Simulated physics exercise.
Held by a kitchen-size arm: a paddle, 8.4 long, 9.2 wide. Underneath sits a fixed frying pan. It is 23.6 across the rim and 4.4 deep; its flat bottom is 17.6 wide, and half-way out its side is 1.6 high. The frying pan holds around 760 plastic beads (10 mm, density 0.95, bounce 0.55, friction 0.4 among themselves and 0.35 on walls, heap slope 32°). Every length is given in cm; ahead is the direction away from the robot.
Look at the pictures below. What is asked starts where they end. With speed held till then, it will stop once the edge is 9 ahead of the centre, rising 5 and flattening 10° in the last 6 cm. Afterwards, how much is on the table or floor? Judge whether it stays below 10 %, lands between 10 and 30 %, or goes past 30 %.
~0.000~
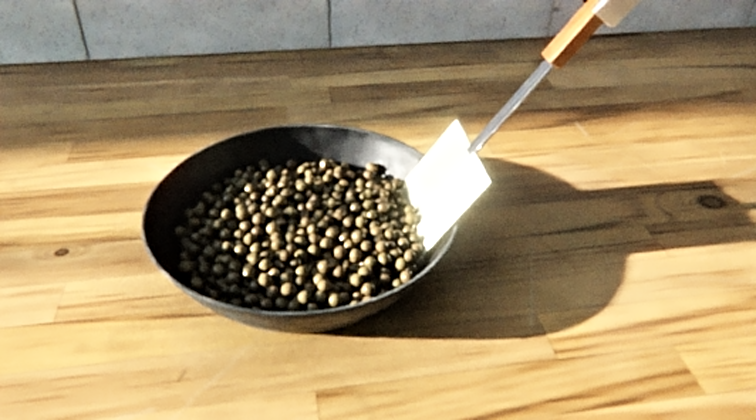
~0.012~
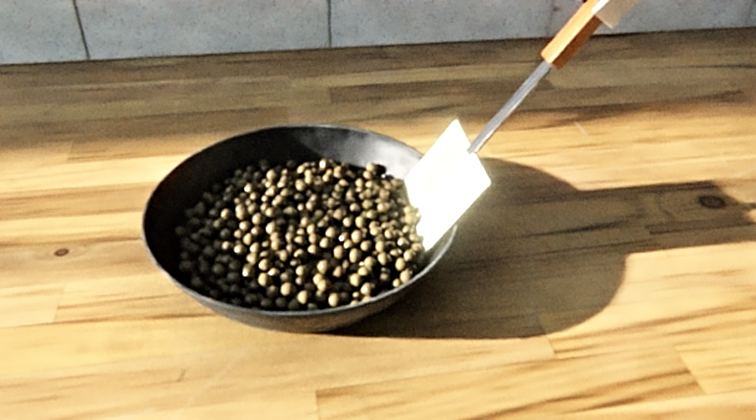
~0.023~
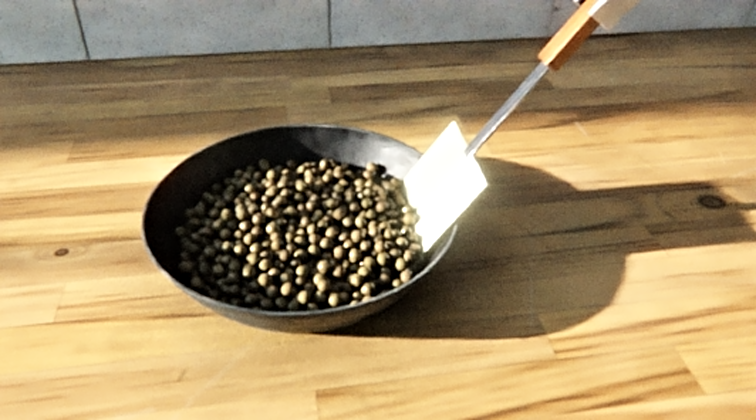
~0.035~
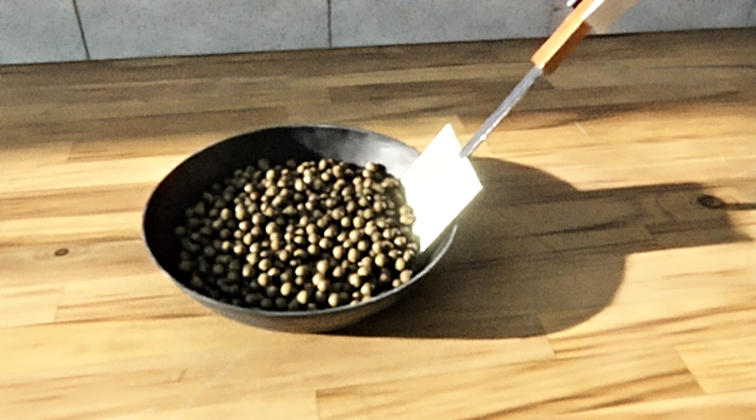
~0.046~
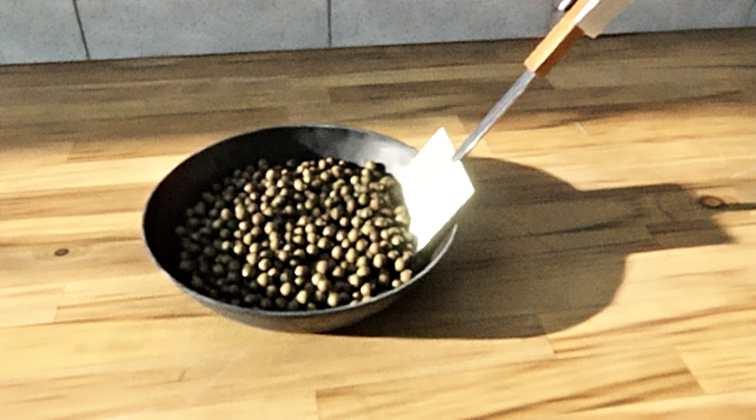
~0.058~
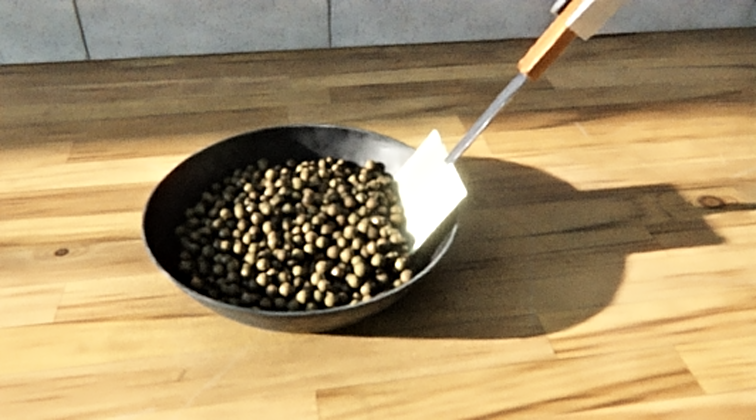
It lands between 10 and 30 %.
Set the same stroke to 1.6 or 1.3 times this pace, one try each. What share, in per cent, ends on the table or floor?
First try around 30 %, second try around 25 %.
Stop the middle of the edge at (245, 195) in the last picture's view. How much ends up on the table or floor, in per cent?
Close to 0 per cent finishes on the table or floor.
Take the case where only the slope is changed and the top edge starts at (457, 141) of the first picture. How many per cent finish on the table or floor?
About 25%.
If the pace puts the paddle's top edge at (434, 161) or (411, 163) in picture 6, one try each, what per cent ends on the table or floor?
Near 30 per cent in the first try and near 35 per cent in the second.
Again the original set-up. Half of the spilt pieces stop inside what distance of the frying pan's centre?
The answer is around 26 cm.
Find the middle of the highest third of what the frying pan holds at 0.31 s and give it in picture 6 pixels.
At about (221, 207).
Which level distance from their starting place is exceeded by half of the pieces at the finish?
I'd guess close to 3 centimetres.
After 0.19 s, sloping 54°, highest piece 11 above the table; 762 in the frying pan, 1 on the blade or in flight.
After 0.31 s, sloping 50°, highest piece 7 above the table; 762 in the frying pan, 1 on the blade or in flight.
After 0.58 s, sloping 44°, highest piece 5 above the table; 598 in the frying pan, 161 on the table or floor, 4 on the blade or in flight.
After 1.63 s, sloping 44°, highest piece 5 above the table; 598 in the frying pan, 165 on the table or floor.
At rest, 598 in the frying pan, 165 on the table or floor. That is 22 % on the table or floor.
